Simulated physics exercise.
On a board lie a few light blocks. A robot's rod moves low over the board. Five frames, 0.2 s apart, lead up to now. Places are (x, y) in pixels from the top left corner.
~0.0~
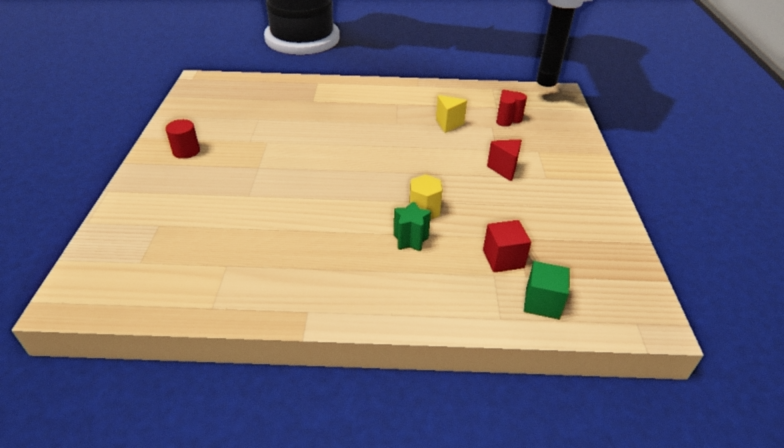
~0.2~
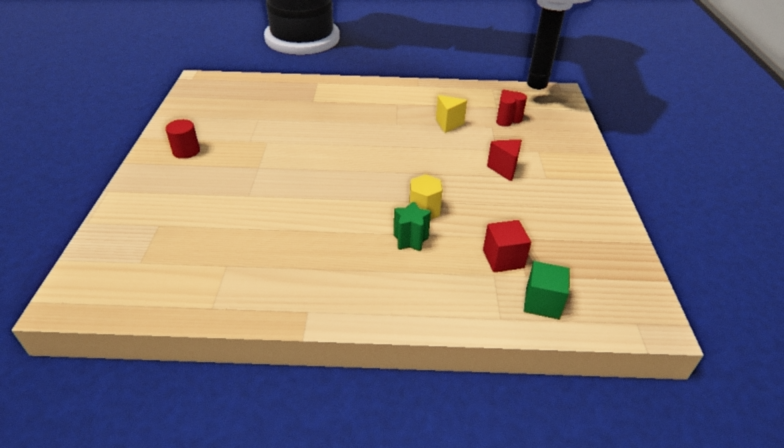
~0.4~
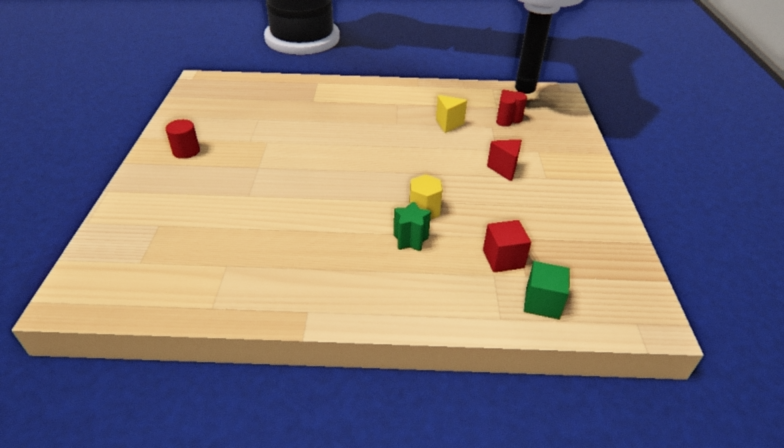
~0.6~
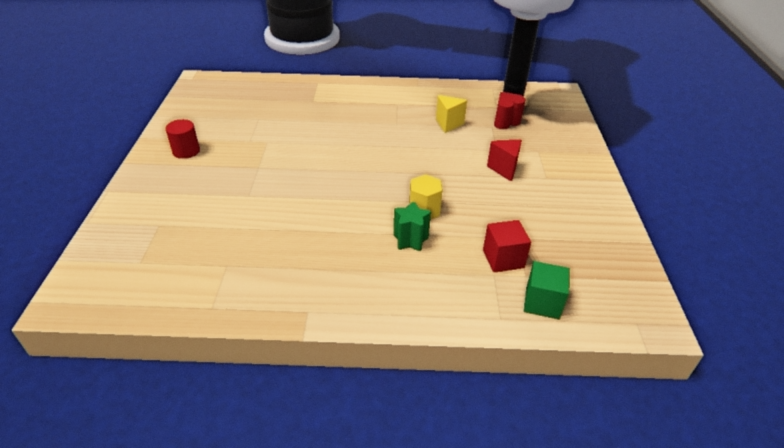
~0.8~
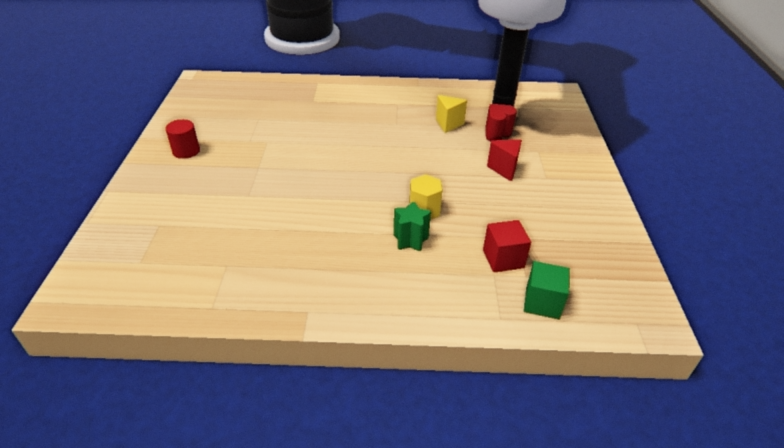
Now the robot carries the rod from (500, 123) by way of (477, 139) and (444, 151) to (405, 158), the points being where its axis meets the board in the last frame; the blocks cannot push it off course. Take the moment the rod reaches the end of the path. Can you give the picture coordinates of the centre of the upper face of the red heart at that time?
The spot you're after is about (486, 130) in the image.
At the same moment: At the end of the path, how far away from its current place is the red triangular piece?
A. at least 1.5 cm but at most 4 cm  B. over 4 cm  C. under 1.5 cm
I choose C.
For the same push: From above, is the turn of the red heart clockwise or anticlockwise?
Turns anticlockwise.
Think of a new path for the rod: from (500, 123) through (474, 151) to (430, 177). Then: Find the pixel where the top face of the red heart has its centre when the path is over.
Its top middle will sit at (474, 151).
The first path, step by step. One third of the way, rod (479, 123); red heart (489, 127), turned 35° anticlockwise.
Two thirds of the way, rod (445, 135); red heart (486, 130), turned 55° anticlockwise.
At the end, rod (406, 141); yellow triangular piece unmoved; red heart (486, 130), turned 55° anticlockwise; red triangular piece unmoved.
